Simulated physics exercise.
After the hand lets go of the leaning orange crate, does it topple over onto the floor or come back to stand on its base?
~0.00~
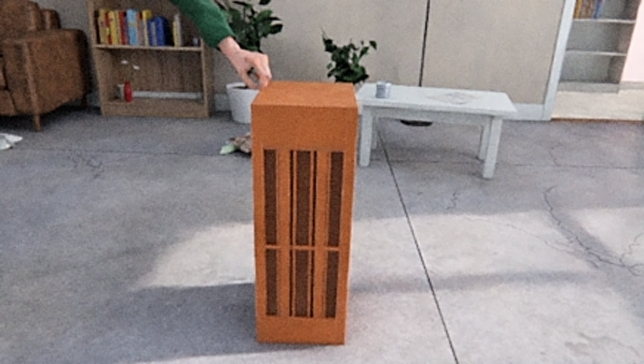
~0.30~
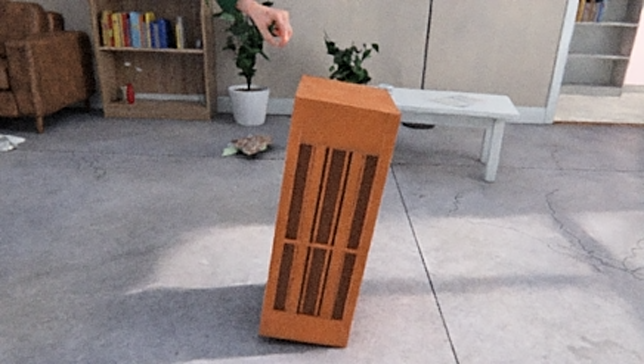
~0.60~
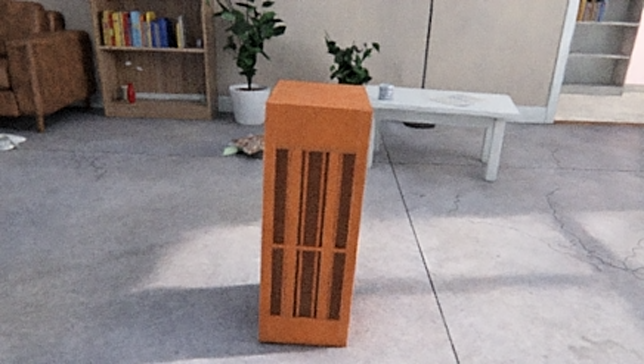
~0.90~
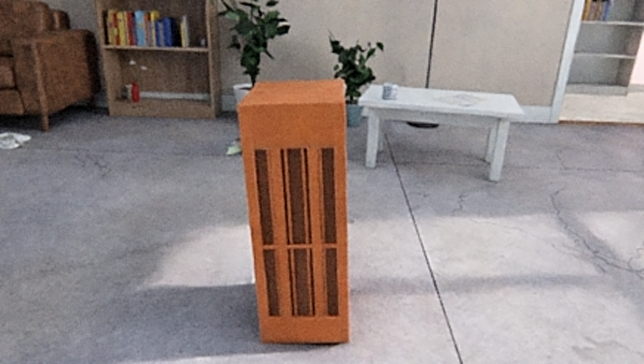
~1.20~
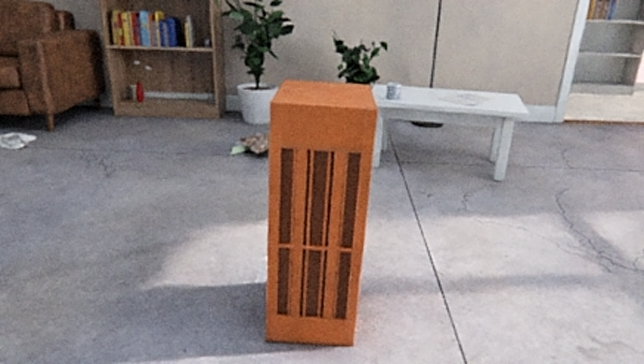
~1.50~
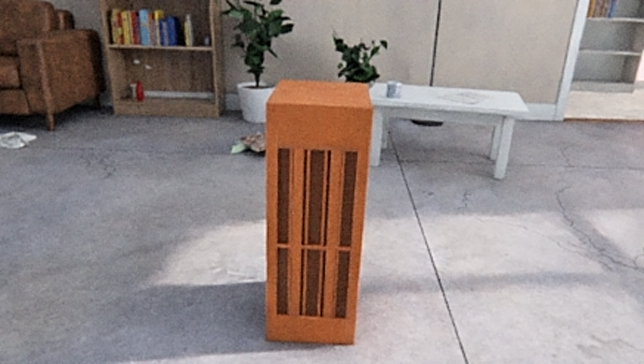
The orange crate comes back to its base. It rocks a little and ends up standing upright.
